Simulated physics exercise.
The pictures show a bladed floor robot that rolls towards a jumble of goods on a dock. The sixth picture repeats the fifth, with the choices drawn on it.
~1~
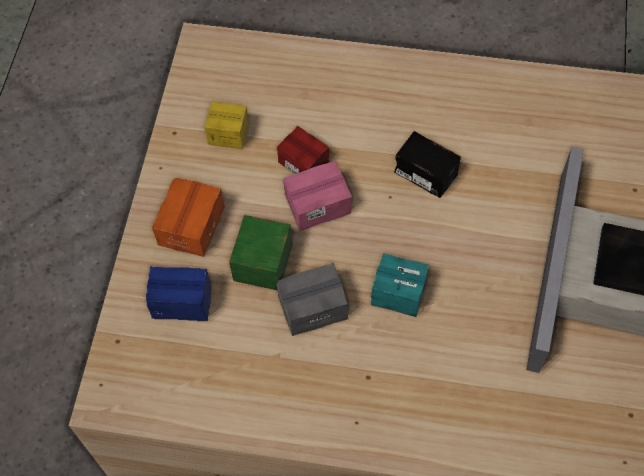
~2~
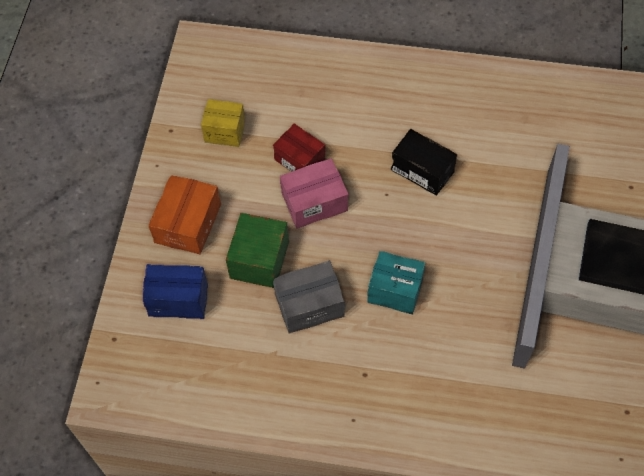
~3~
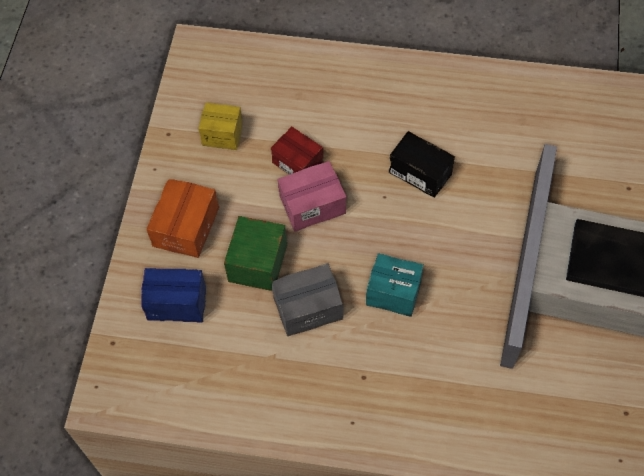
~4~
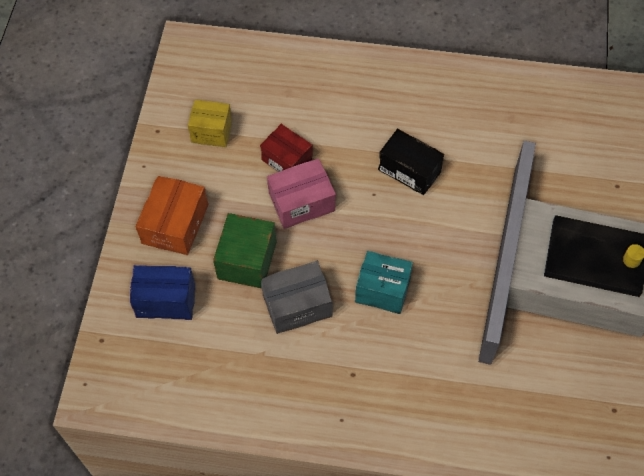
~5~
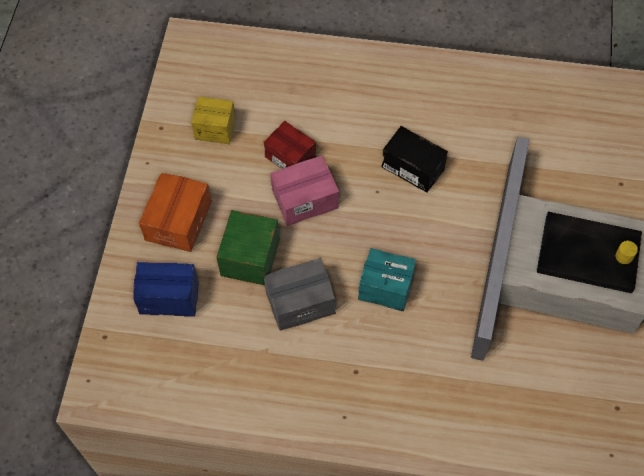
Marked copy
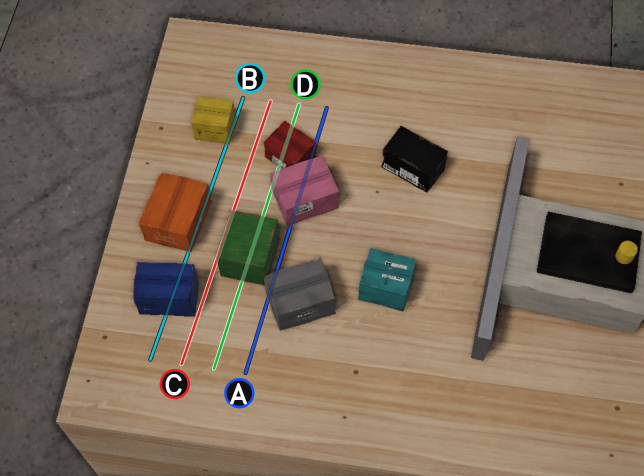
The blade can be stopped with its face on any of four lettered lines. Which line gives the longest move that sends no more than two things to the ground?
It can go as far as B.
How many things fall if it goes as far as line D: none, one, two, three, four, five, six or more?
In all, none.
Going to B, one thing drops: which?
The orange box goes over.
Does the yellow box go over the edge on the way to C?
By then, no.
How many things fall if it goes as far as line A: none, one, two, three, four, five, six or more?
The count is none.
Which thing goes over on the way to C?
The orange box.
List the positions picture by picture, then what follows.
In the first frame, black parcel (427, 164); pink parcel (318, 196); robot (640, 261).
In the second frame, robot (624, 257); turquoise box (396, 282).
In the third frame, robot (612, 257); yellow box (221, 127).
In the fourth frame, robot (590, 253); red parcel (287, 152).
In the fifth frame, robot (583, 249); black parcel (414, 159); pink parcel (305, 191); green crate (249, 248).
On the copy, A at (289, 231); B at (200, 220); C at (229, 223); D at (259, 227).
On B. First, robot (469, 235); grey box (293, 295); black parcel (374, 159).
Then, robot (358, 221); orange box (162, 209); yellow box (199, 115).
Finally, robot (273, 210); orange box over the edge; blue box (95, 277); one fallen.
By contrast, A is within the limit but short; C is within the limit but short; D is within the limit but short.
